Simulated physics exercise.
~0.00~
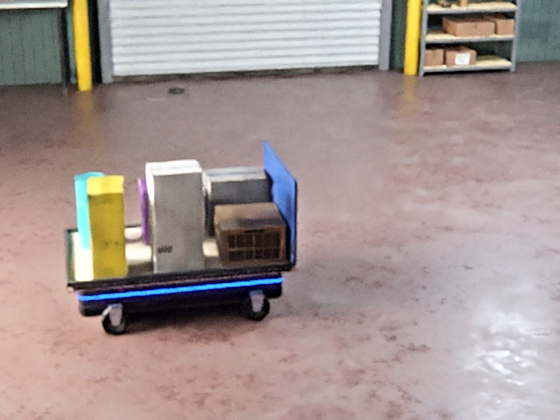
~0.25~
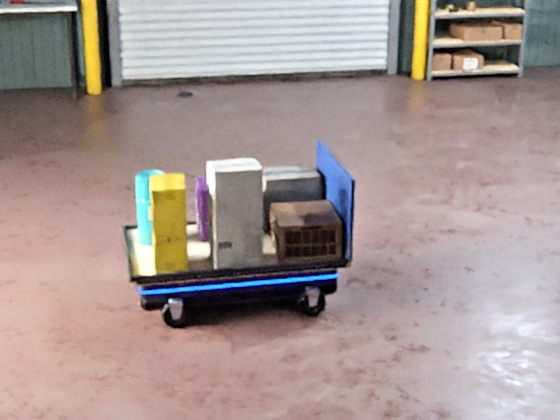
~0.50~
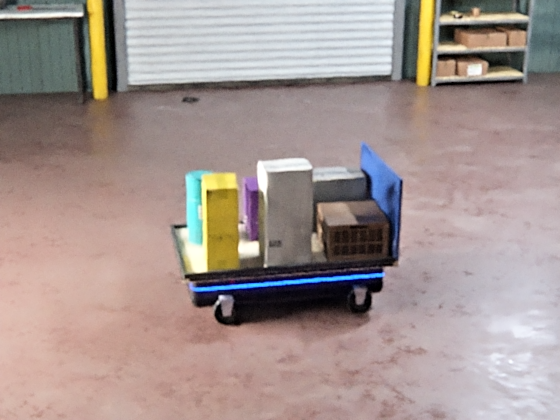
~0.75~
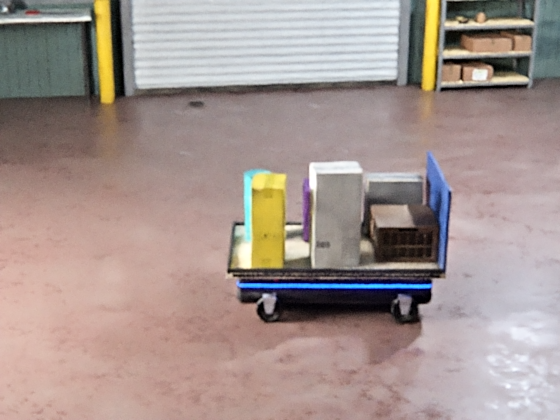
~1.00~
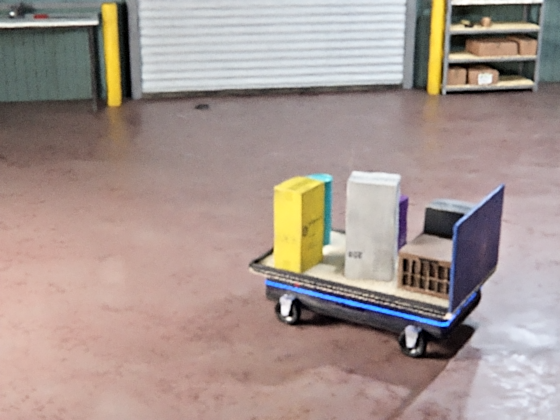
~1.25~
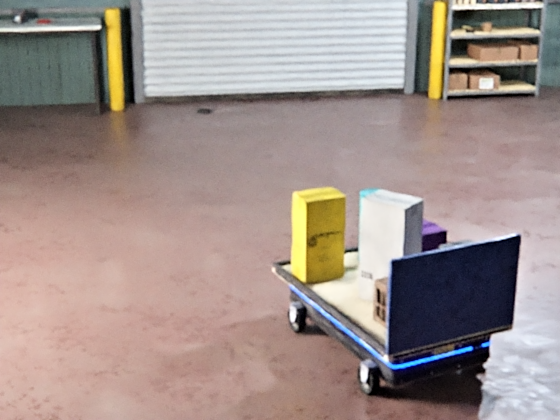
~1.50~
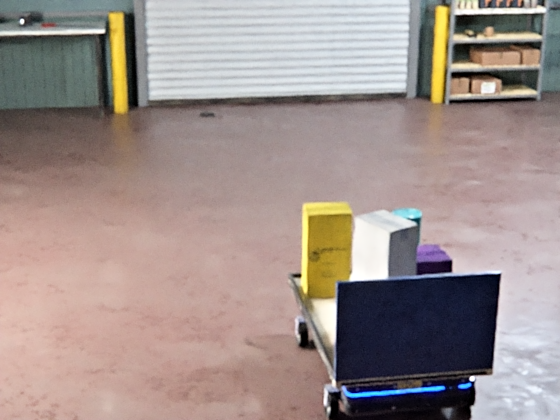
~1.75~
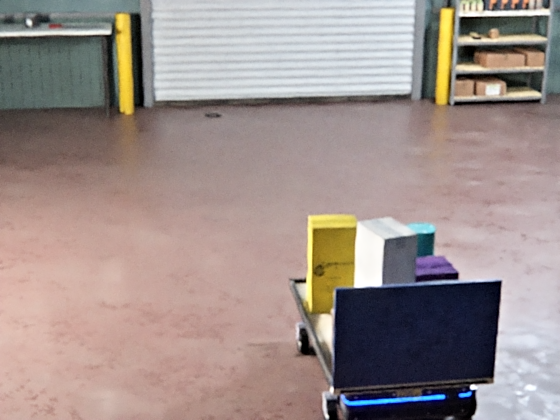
In a warehouse with a roll-up door, a cart carrying several loose boxes rolled right, then curved toward the viewer until its tall blue board faced front and it stopped, with the yellow and white boxes still standing on the deck.
